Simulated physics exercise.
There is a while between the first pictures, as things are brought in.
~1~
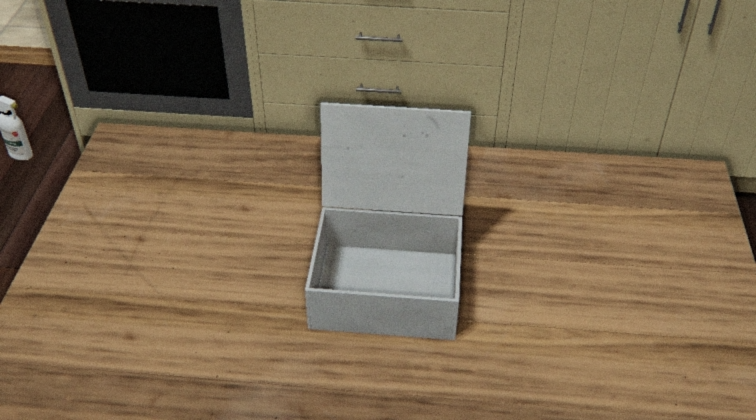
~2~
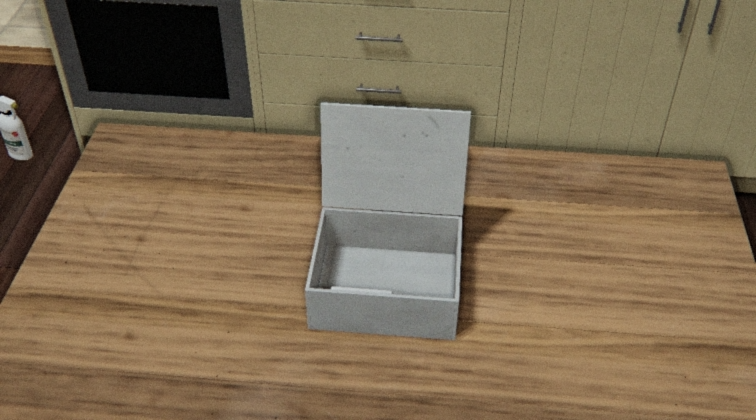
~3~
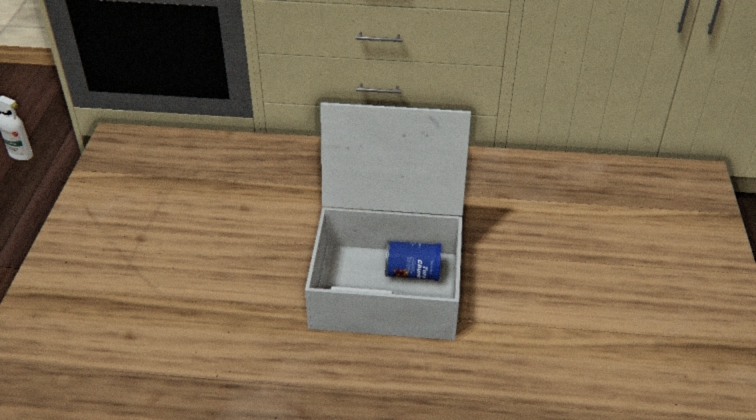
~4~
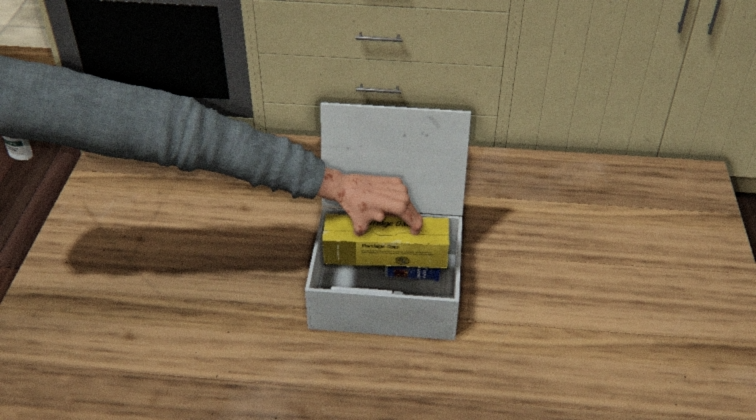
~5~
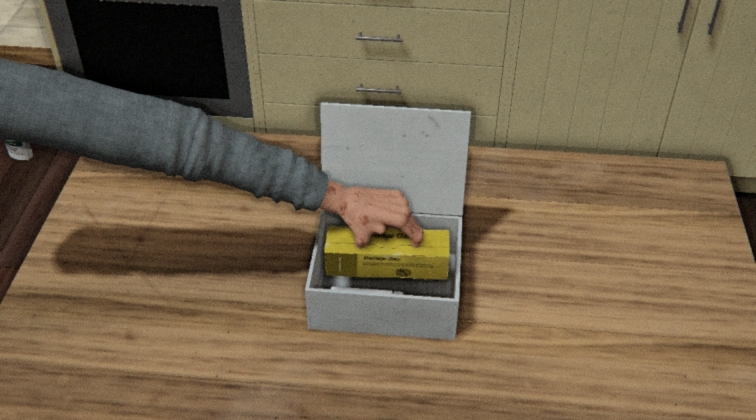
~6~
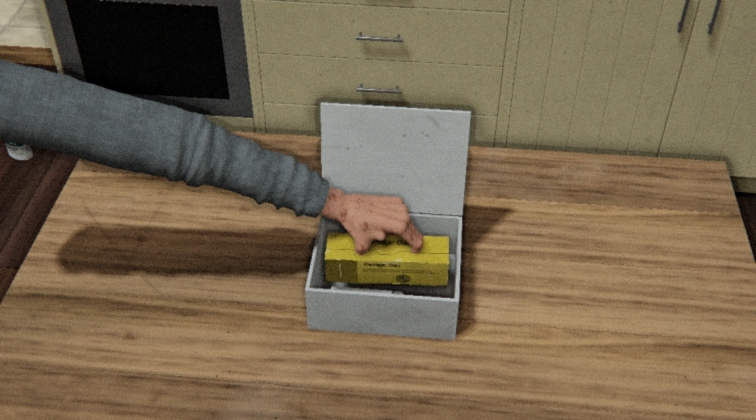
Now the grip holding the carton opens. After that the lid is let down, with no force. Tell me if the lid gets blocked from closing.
Basically the lid makes it down.
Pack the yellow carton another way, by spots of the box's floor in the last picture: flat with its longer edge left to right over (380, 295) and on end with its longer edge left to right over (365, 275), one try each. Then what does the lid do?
First, it comes fully down; second, it gets propped open.
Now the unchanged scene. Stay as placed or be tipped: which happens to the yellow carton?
Once everything settles, the yellow carton ends up at a slant.
Then, 1.20 s later than the last frame, lid starting down; yellow carton on its side near (388, 276); blue tin moved a little.
Then, 1.80 s later than the last frame, lid 33° above the rim; yellow carton on its side near (388, 276); blue tin moved a little.
When it is over, lid shut; lying over in the box, yellow carton; the other 2 as before. End places, in pixels of the last picture, yellow carton near (388, 276).
